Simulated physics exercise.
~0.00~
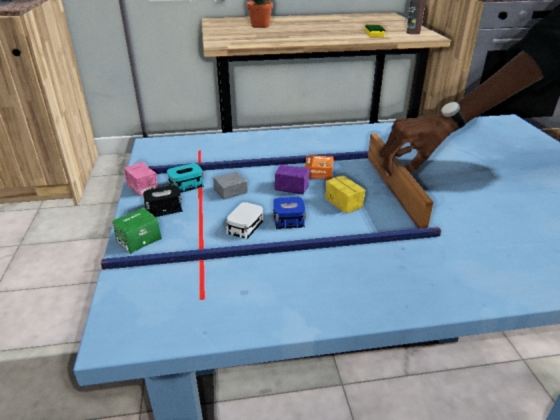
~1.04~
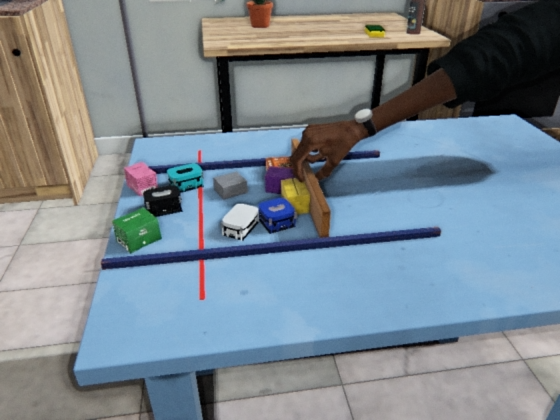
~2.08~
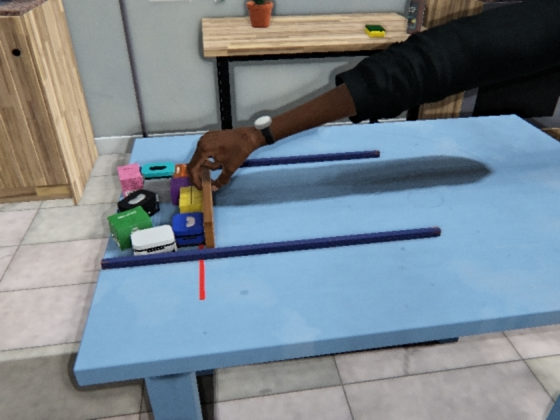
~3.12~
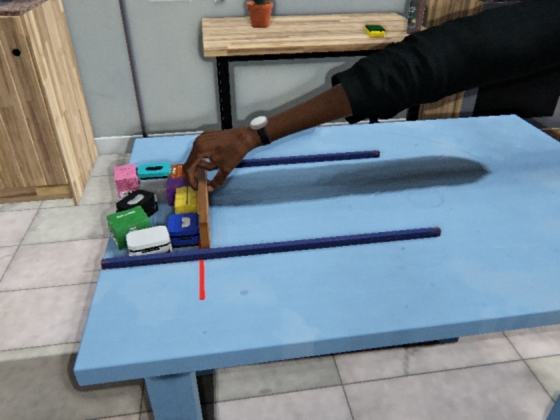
A hand slid an upright wooden board left across a blue table, sweeping colorful little cases and boxes together between two dark rails. It stopped by the red tape line, with everything packed near the table's left edge and nothing fallen off.
